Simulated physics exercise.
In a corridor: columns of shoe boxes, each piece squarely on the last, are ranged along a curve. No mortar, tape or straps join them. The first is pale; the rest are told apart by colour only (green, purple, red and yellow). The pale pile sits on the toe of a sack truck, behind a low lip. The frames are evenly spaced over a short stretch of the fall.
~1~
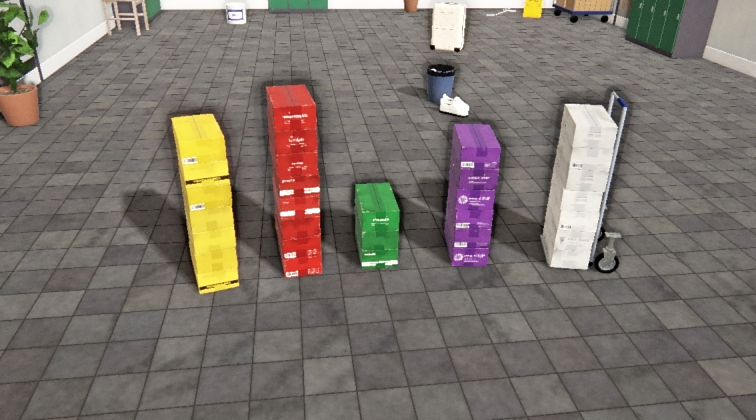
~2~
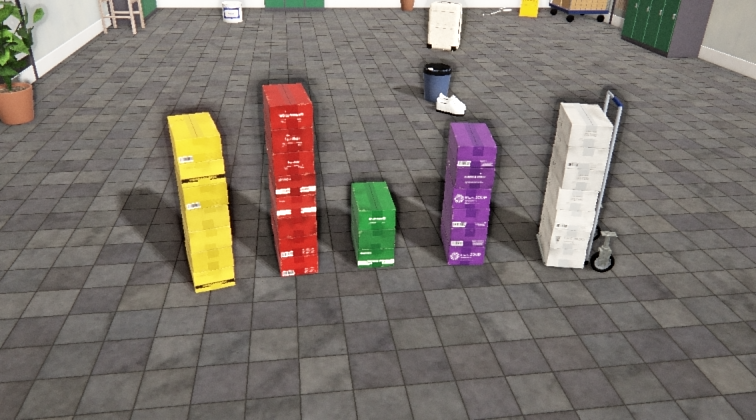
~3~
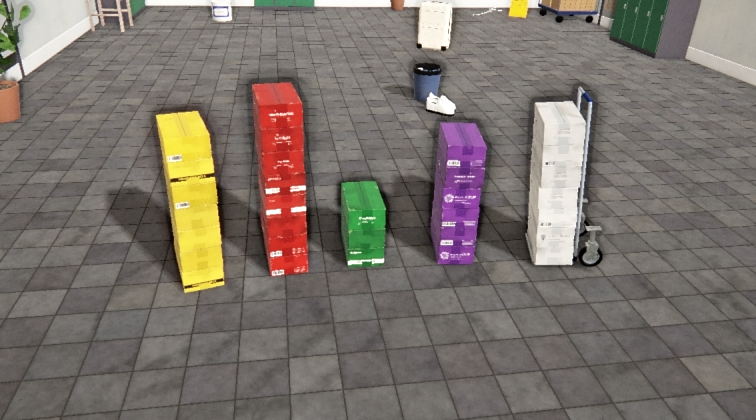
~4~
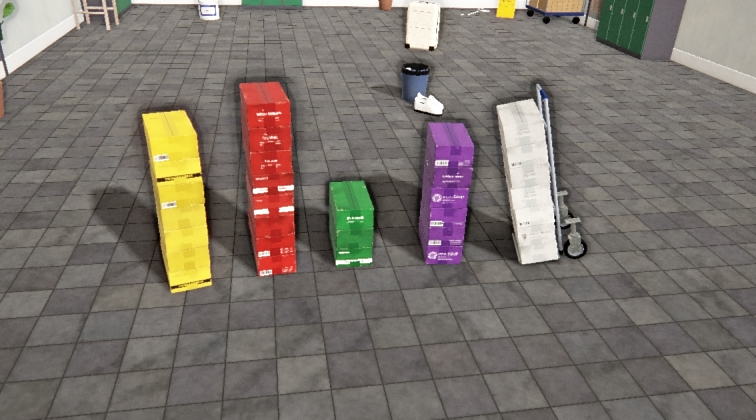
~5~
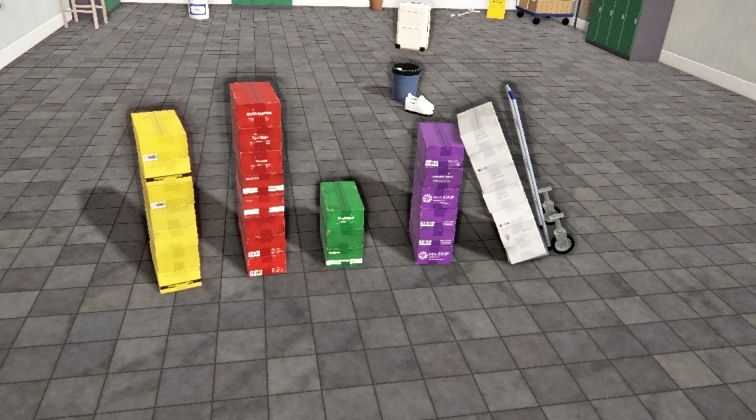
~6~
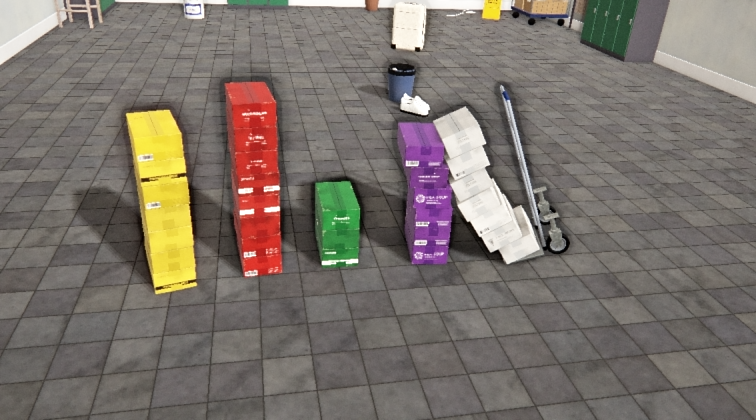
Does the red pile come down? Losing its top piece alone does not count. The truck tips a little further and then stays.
The red pile mostly stays up.
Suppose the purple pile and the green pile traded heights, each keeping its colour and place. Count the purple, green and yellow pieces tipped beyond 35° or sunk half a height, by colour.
The counts are purple 1, green 0, yellow 0.
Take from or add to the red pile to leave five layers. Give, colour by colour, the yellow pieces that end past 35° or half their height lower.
Down at the end: Yellow 0.
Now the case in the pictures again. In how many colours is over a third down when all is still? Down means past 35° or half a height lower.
It comes to 1.
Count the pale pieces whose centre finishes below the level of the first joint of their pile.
2 of them.
Soon after the last picture, 7 of the pale pile down; none of the 8 red boxes down (0 of 24 in all colours); top red box unmoved; top purple box leaning a little.
A little later, 7 of the pale pile down; none of the 8 red boxes down (1 of 24 in all colours); top red box unmoved; top purple box leaning clearly, half its height lower.
Later still, 7 of the pale pile down; none of the 8 red boxes down (5 of 24 in all colours); top red box unmoved; top purple box leaning steeply, some two heights lower.
At rest, 6 of the pale pile down; none of the 8 red boxes down (5 of 24 in all colours); top red box shifted a little; top green box leaning well over, half its height lower. As the last picture would show them, middles, top red box near (247, 104), top green box near (295, 214).
